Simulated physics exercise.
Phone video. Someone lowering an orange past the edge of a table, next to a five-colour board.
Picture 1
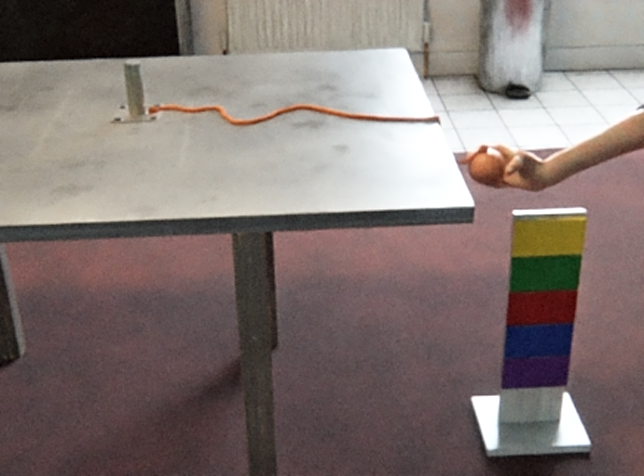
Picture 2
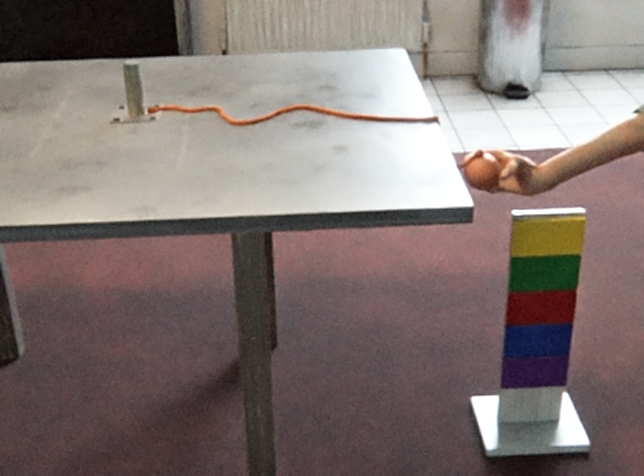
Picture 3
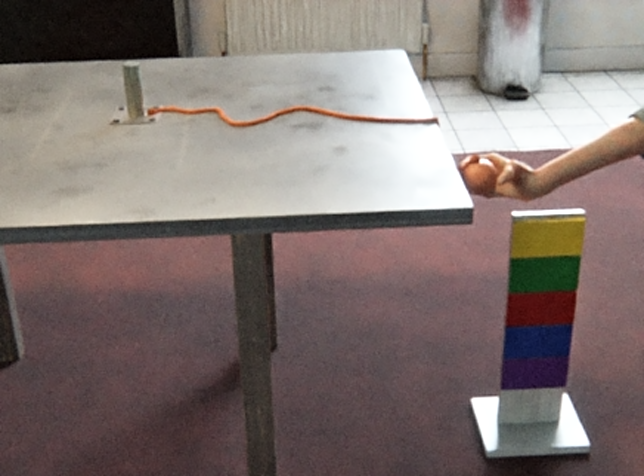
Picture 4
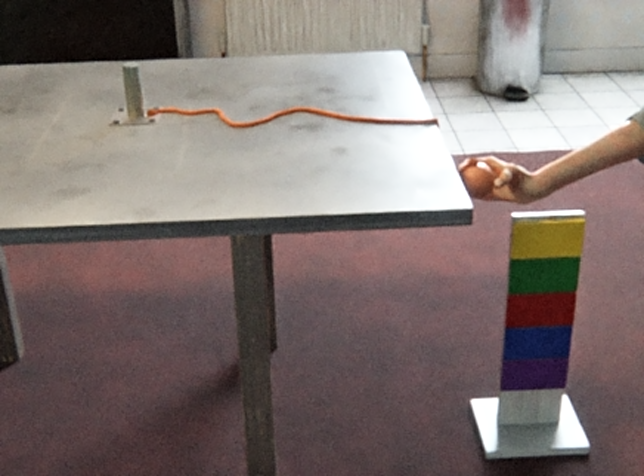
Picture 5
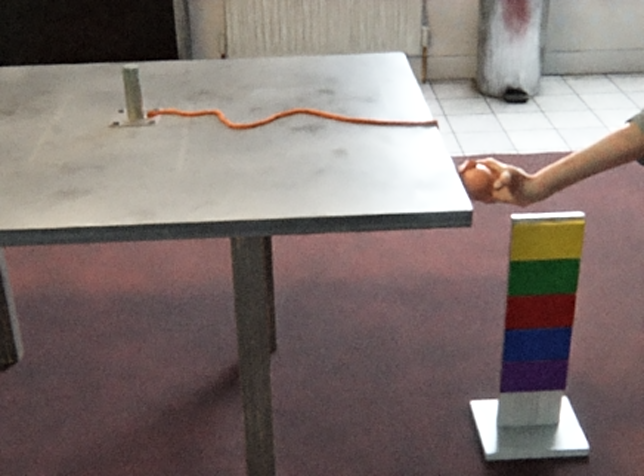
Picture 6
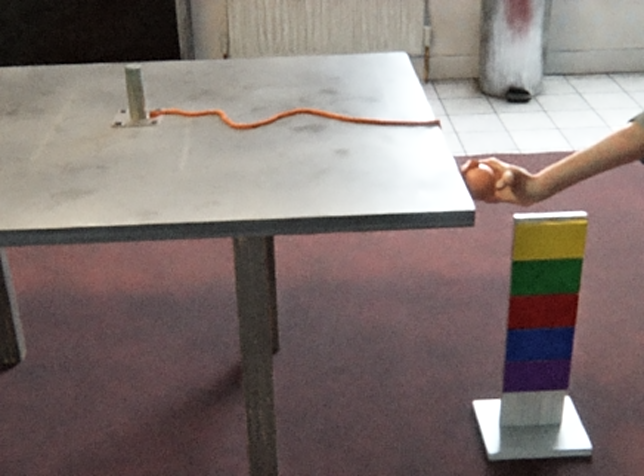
A hand holding an orange ball beside a table's right edge, shifting slightly left, near a cord and a colour-banded stand.
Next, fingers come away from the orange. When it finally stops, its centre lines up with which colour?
Green.
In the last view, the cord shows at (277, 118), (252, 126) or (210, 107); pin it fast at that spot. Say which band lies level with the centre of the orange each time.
Taking the three tries in turn, you'd get yellow, yellow and green.
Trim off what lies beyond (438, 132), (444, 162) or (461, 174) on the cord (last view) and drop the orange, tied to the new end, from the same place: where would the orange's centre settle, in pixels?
Try by try: (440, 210), (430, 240) and (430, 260).
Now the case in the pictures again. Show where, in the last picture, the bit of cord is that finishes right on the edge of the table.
You'll find it somewhere near (367, 121).
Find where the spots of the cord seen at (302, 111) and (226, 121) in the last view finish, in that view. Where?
One finishes at (363, 114) and the other at (263, 115).
A little later, orange near (397, 270); level with green.
Next, orange near (447, 271); level with green.
When it is over, orange near (435, 273); level with green. The cord holds its middle at green.
